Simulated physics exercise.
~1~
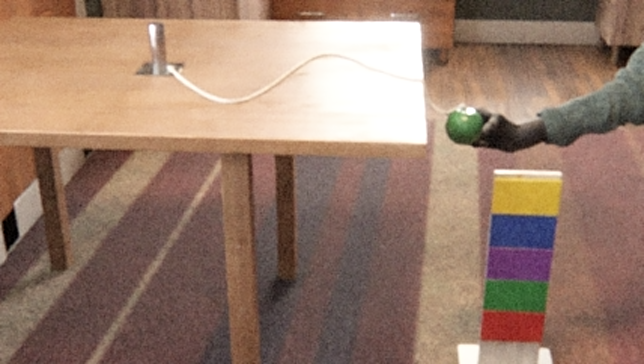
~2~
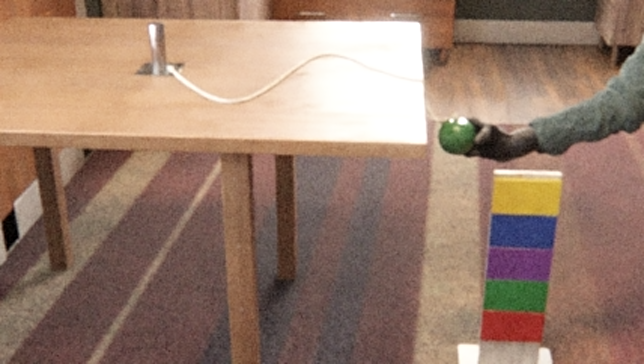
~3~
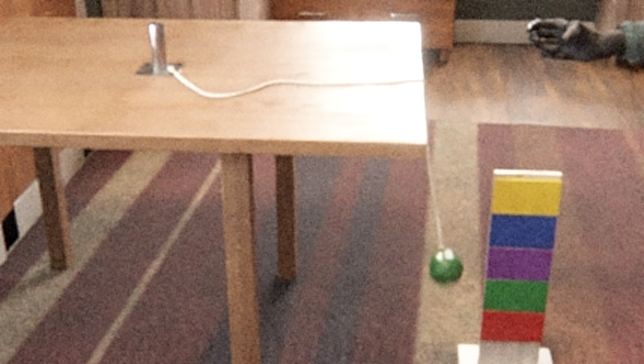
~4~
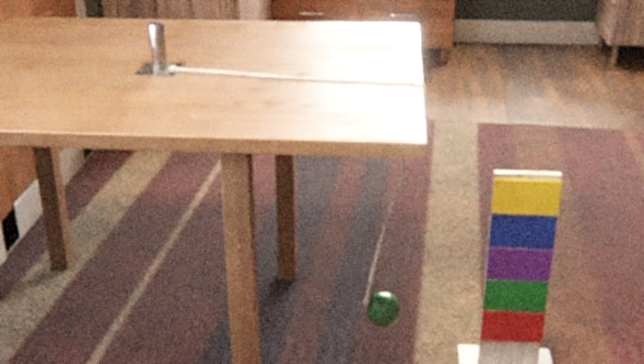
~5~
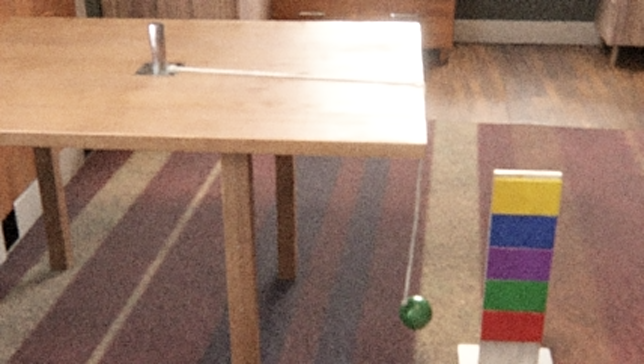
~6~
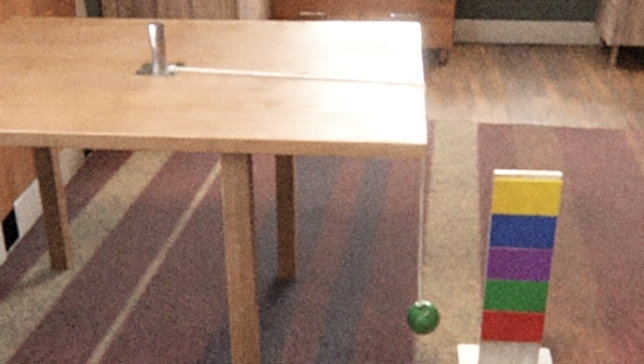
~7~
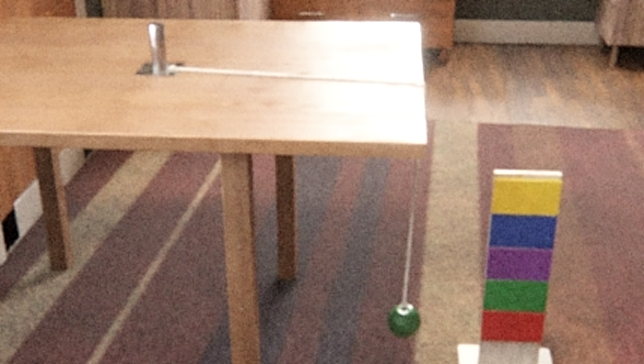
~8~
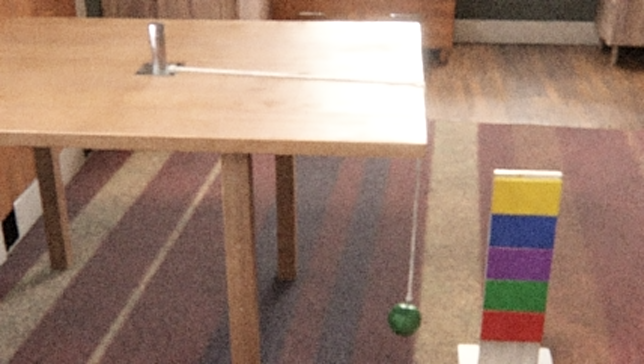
Green apple on a pale cord dropping from a hand beside a table, swinging under the edge and hanging level with the red band.
